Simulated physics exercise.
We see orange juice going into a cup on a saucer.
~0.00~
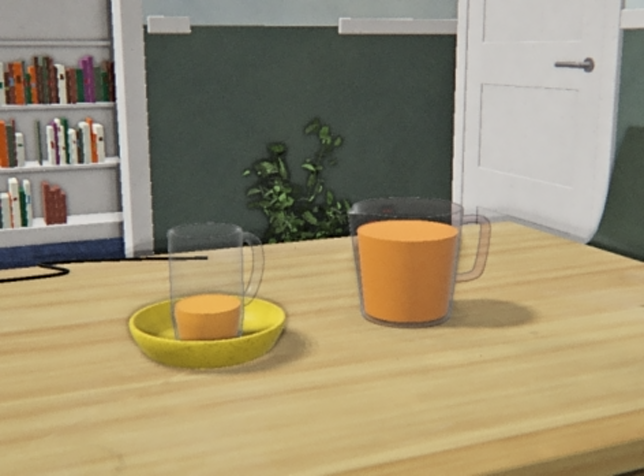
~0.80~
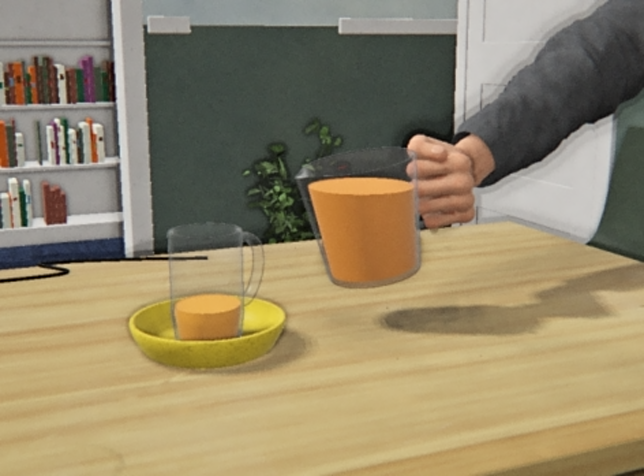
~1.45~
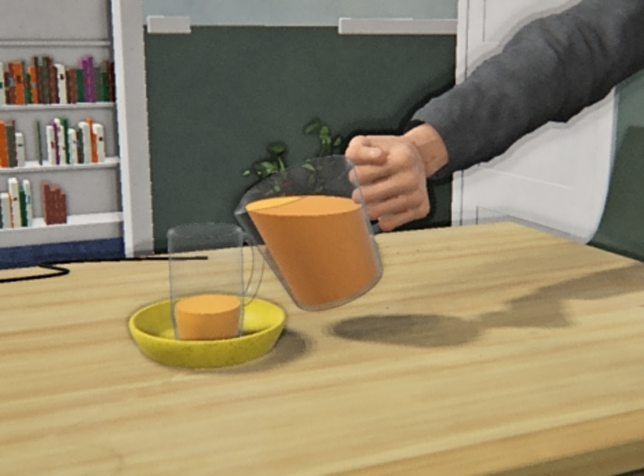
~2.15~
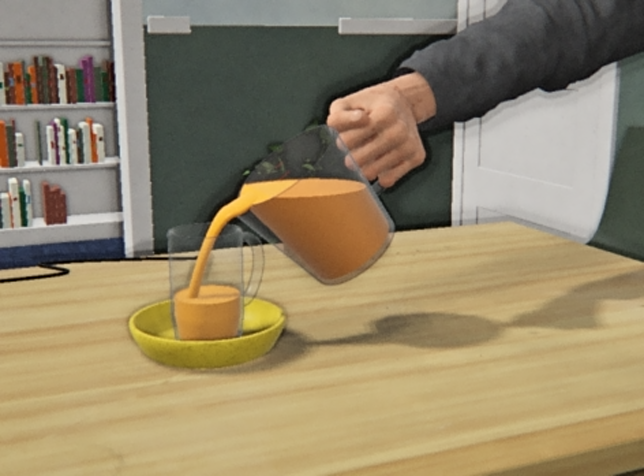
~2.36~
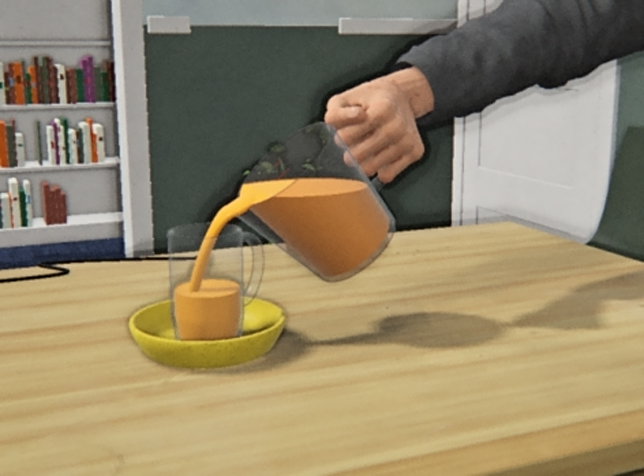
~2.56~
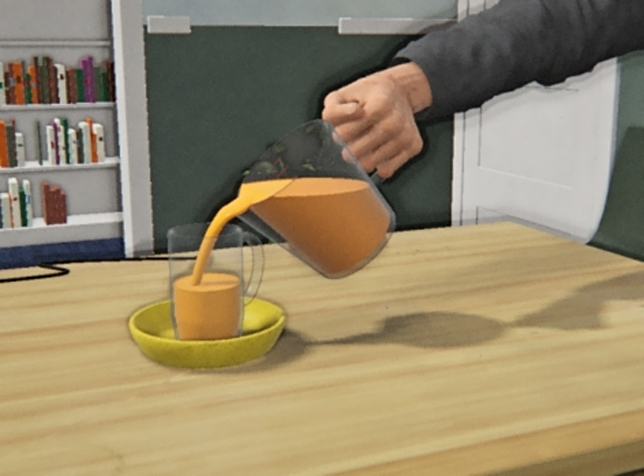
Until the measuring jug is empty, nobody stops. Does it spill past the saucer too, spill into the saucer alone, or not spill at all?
Past the saucer too.
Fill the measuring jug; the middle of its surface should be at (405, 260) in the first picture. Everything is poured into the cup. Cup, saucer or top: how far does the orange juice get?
Result: Overflow into saucer only.
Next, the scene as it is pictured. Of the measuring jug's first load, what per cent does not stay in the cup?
Near 65 percent.
By 5.5 s, the cup is full to the brim; the saucer is wet, with room to spare.
By 7.8 s, the cup is full to the brim; the saucer is full and running over.
By 10.1 s, the cup is full to the brim; the saucer is full and running over.
